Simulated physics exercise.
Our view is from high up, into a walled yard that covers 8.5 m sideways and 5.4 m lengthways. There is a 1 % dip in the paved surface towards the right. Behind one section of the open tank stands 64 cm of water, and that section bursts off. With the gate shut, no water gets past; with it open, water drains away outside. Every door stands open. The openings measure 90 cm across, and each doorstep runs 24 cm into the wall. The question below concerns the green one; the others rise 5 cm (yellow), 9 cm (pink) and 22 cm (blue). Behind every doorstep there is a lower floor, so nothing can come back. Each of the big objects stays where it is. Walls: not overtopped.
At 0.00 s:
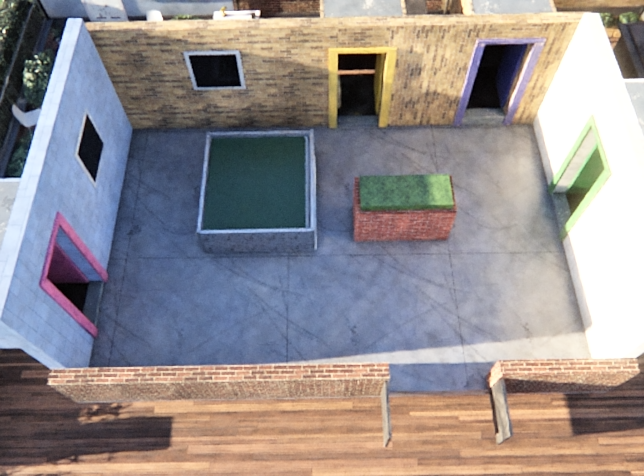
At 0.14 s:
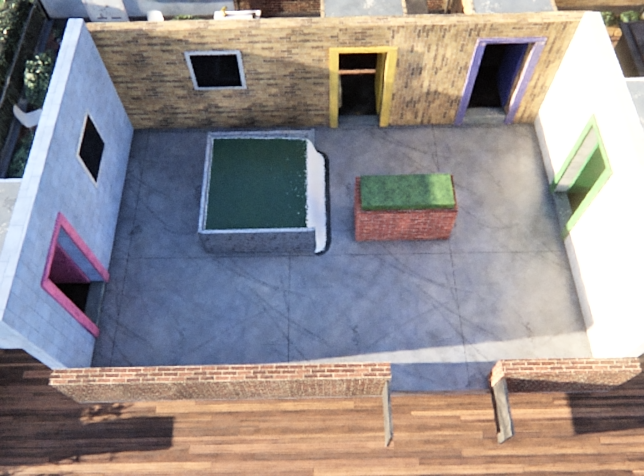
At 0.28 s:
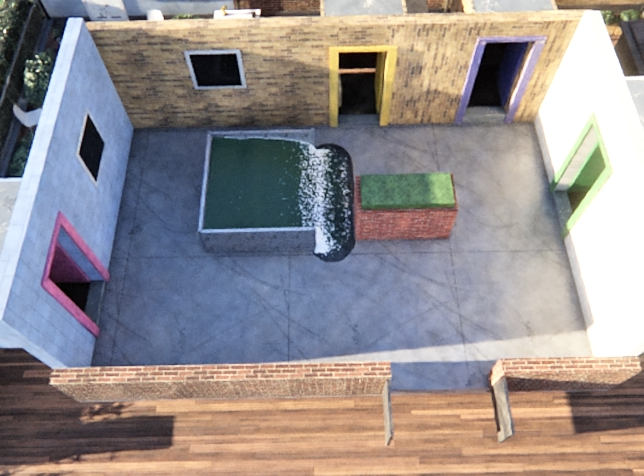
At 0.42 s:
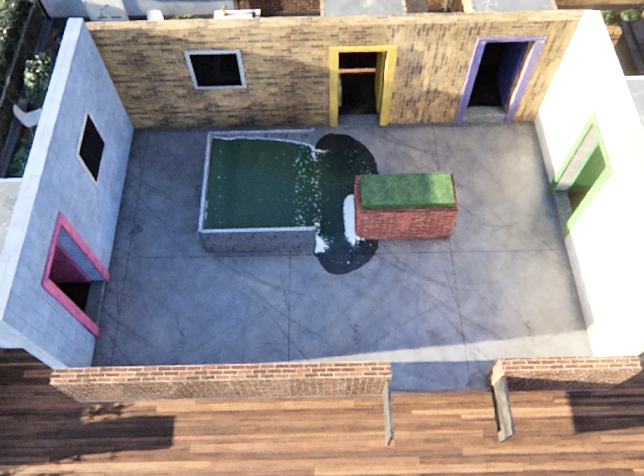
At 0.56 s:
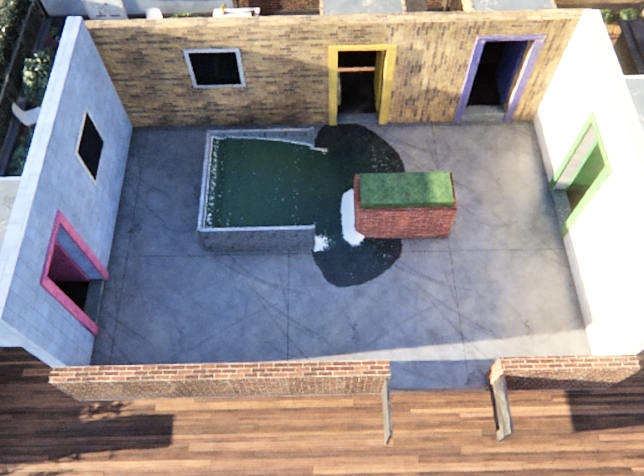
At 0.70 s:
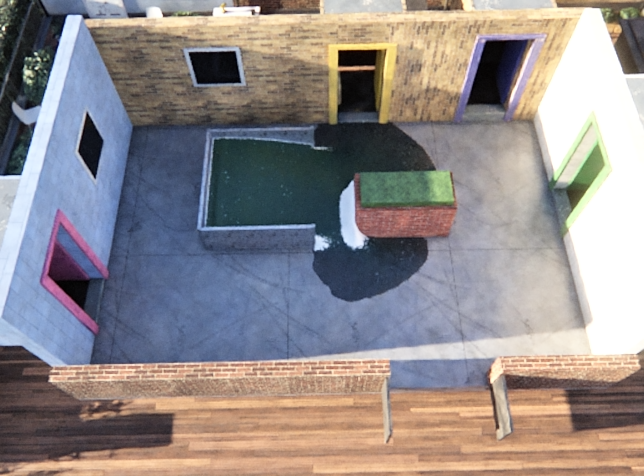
Green water pours from the tank's right side and spreads around the grass-topped brick block.
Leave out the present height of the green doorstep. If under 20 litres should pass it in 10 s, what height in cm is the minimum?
The minimum is around 13 cm.
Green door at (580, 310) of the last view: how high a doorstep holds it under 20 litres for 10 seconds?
You'd want it roughly 13.0 cm high.
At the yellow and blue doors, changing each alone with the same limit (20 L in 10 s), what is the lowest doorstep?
Some 16 cm for yellow, some 16 cm for blue.
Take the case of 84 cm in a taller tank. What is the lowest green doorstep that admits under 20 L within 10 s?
I'd say close to 19 cm.
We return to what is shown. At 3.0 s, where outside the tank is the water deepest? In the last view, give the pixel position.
(527, 132).
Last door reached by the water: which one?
It's the pink door.
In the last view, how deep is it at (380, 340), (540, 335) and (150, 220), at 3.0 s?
Roughly 3, 2 and 0 cm, in turn.
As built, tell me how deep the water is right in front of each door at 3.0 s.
At the yellow door the depth is 13 cm, at pink 0 cm, at blue 17 cm and at green 18 cm.
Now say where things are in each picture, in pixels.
The first picture shows the open tank at (258, 182) is whole and still, 64 cm deep; the green door at (575, 185) is dry.
In the second picture, the gap is at (312, 193), the front 0.3 m out at (327, 242); the back of the open tank holds 64 cm.
In the third picture, the gap is at (312, 193), the front 0.7 m out at (352, 238); the back of the open tank holds 64 cm.
In the fourth picture, water pours out at (313, 194) and has run 1.2 m, to a hidden place; about 12 cm deep outside, 62 cm at the back.
In the fifth picture, the gap is at (312, 193), the front 1.8 m out at a hidden place; the back of the open tank holds 55 cm.
In the sixth picture, water pours out at (312, 192) and has run 2.4 m, to a hidden place; about 6 cm deep outside, 55 cm at the back; 2.3 m in a straight line remain to the green door at (576, 181).
After 1.4 s water covers 35 % of the floor, deepest (44 cm) near (341, 217); it has not reached the green door.
After 3.0 s water covers 60 % of the floor, deepest (36 cm) near (527, 132); 18 cm at the green door, 20 litres in over its 10 cm doorstep.
After 10.0 s water covers 80 % of the floor, deepest (12 cm) near (580, 309); 9 cm at the green door, 46 litres in over its 10 cm doorstep.
At the green door as built, the water arrived by 1.5 s and peaked near 18 cm at 3.0 s.
Run again over the same 10 s with other heights there, 27 litres in over 12 cm, 7 litres over 16 cm. The limit of 20 litres is kept from about 13 cm up.
